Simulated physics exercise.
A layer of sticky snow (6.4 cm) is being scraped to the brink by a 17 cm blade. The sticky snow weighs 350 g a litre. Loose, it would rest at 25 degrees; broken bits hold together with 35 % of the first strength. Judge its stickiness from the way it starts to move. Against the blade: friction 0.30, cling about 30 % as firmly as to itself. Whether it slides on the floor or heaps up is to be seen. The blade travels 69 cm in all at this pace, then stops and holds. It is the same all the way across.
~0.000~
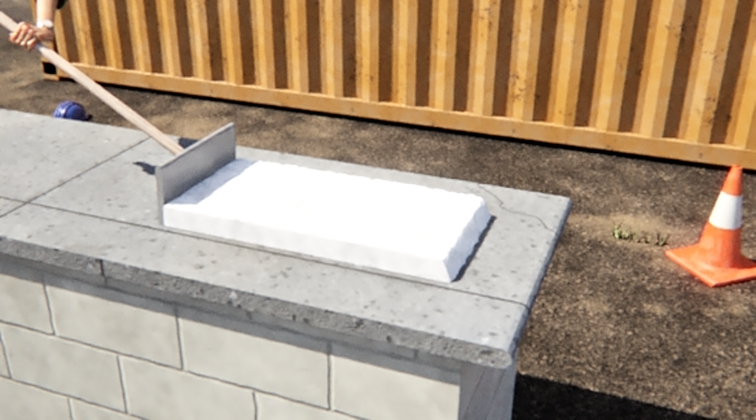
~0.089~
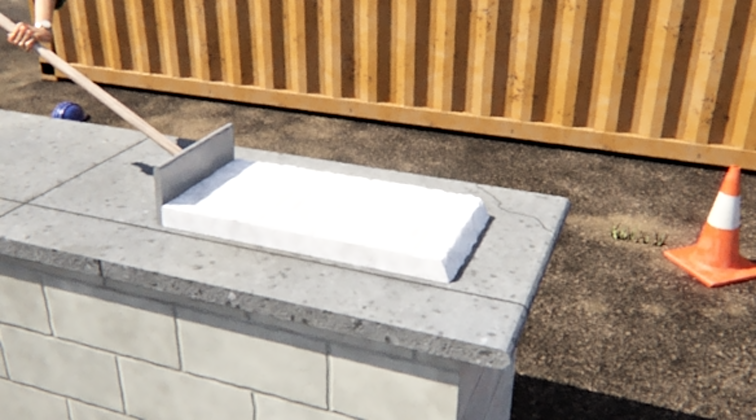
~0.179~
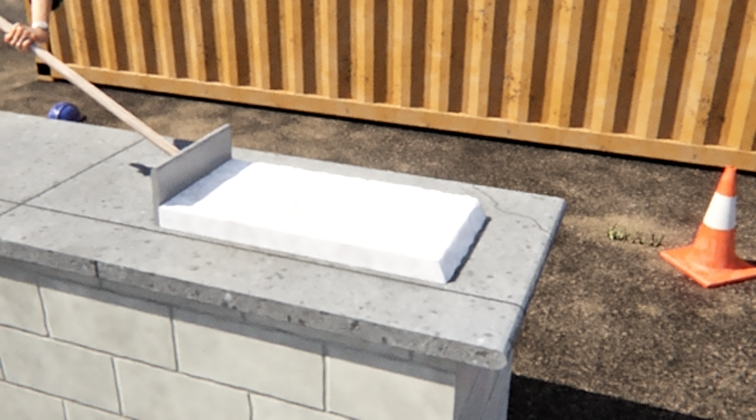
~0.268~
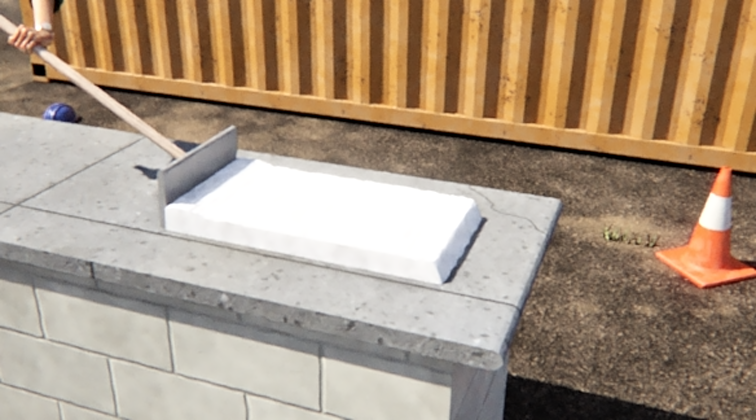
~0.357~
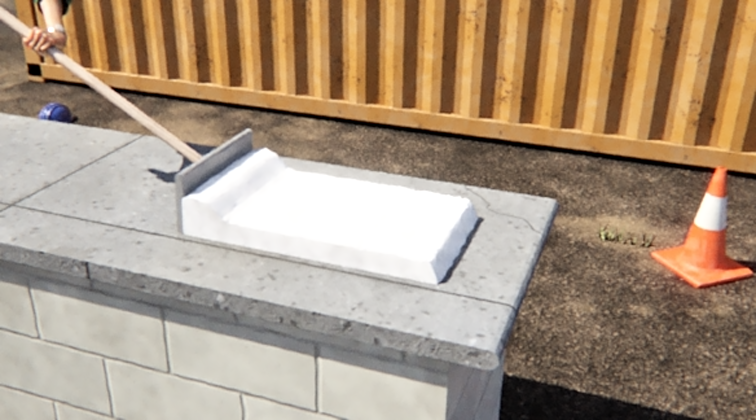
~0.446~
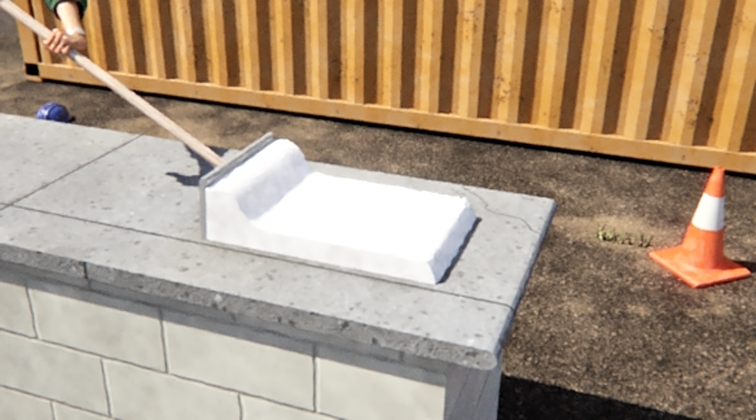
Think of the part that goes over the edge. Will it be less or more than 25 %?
It comes out less than 25 %.
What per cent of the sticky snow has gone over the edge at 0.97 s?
About 0 %.
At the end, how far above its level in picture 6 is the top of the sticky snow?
About 4 cm.
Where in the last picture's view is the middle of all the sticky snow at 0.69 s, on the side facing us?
At about (333, 240).
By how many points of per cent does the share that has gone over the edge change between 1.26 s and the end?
About 1 %.
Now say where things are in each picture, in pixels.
Foot of the blade at (165, 225), not yet moved; front end of the sticky snow at (450, 280), piled 6.1 cm high, in the first frame.
Foot of the blade at (163, 226), not yet moved; front end of the sticky snow at (449, 281), piled 6.1 cm high, in the second frame.
Foot of the blade at (160, 227), moved 3 mm; front end of the sticky snow at (446, 281), piled 6.1 cm high, in the third frame.
Foot of the blade at (166, 230), moved 3.9 cm; front end of the sticky snow at (442, 282), piled 7.9 cm high, in the fourth frame.
Foot of the blade at (184, 234), moved 11 cm; front end of the sticky snow at (438, 282), piled 12 cm high, in the fifth frame.
Foot of the blade at (207, 239), moved 19 cm; front end of the sticky snow at (436, 282), piled 16 cm high, in the sixth frame.
By 0.69 s, 0 % has gone over the edge.
By 0.97 s, 0 % has gone over the edge.
By 1.26 s, 8 % has gone over the edge.
By 1.55 s, 8 % has gone over the edge.
By 1.65 s, at the end, 8 % has gone over the edge.
